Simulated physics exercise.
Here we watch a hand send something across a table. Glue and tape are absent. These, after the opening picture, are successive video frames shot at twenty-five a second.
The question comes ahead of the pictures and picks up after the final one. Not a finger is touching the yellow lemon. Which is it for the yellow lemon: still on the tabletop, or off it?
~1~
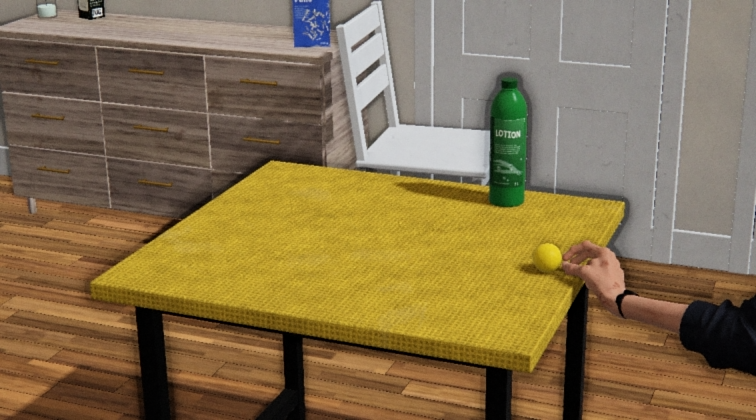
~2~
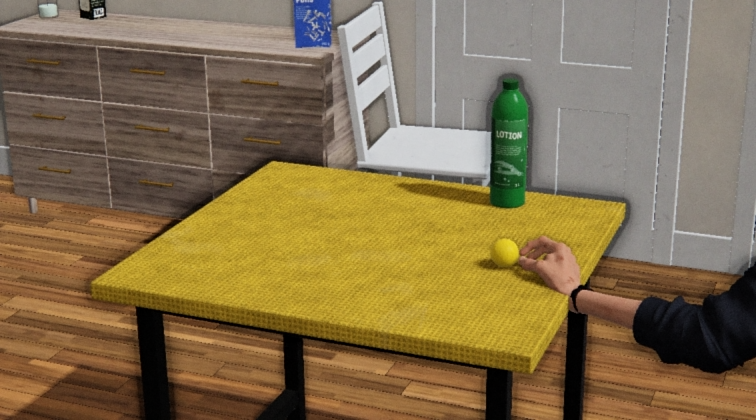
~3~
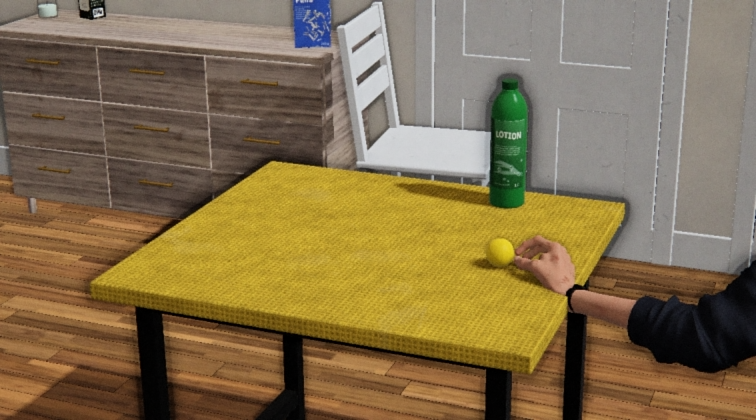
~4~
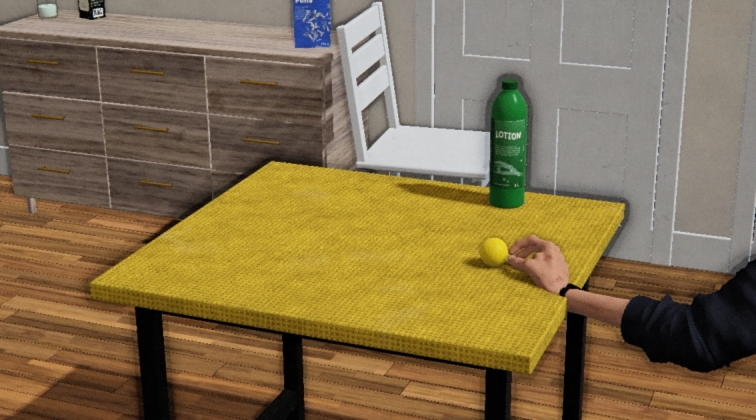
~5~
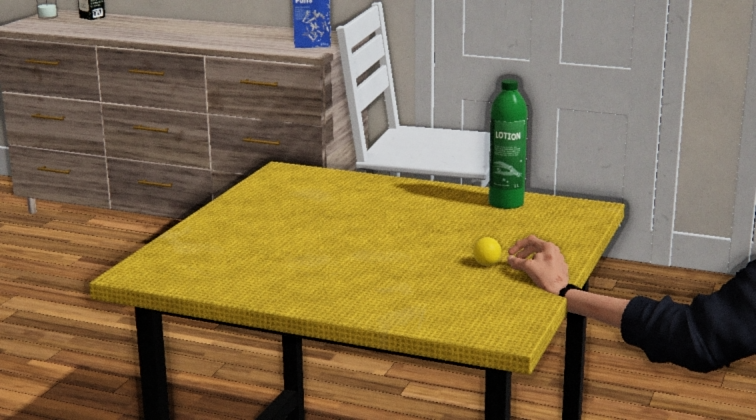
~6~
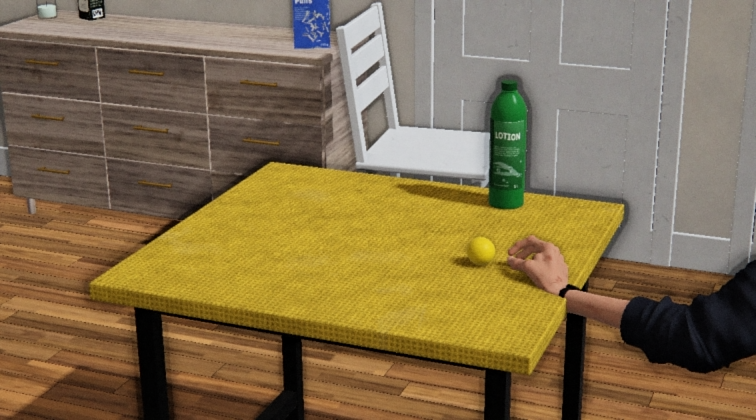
It is going to end its trip on the table.
Then, 0.10 s later than the last frame, yellow lemon moved about its own width near (468, 249).
Then, 0.20 s later than the last frame, yellow lemon moved about its own width near (457, 248).
Then, 0.40 s later than the last frame, yellow lemon moved well along near (443, 246).
When it is over, moved from the start, yellow lemon. End places, in pixels of the last picture, yellow lemon near (440, 245).
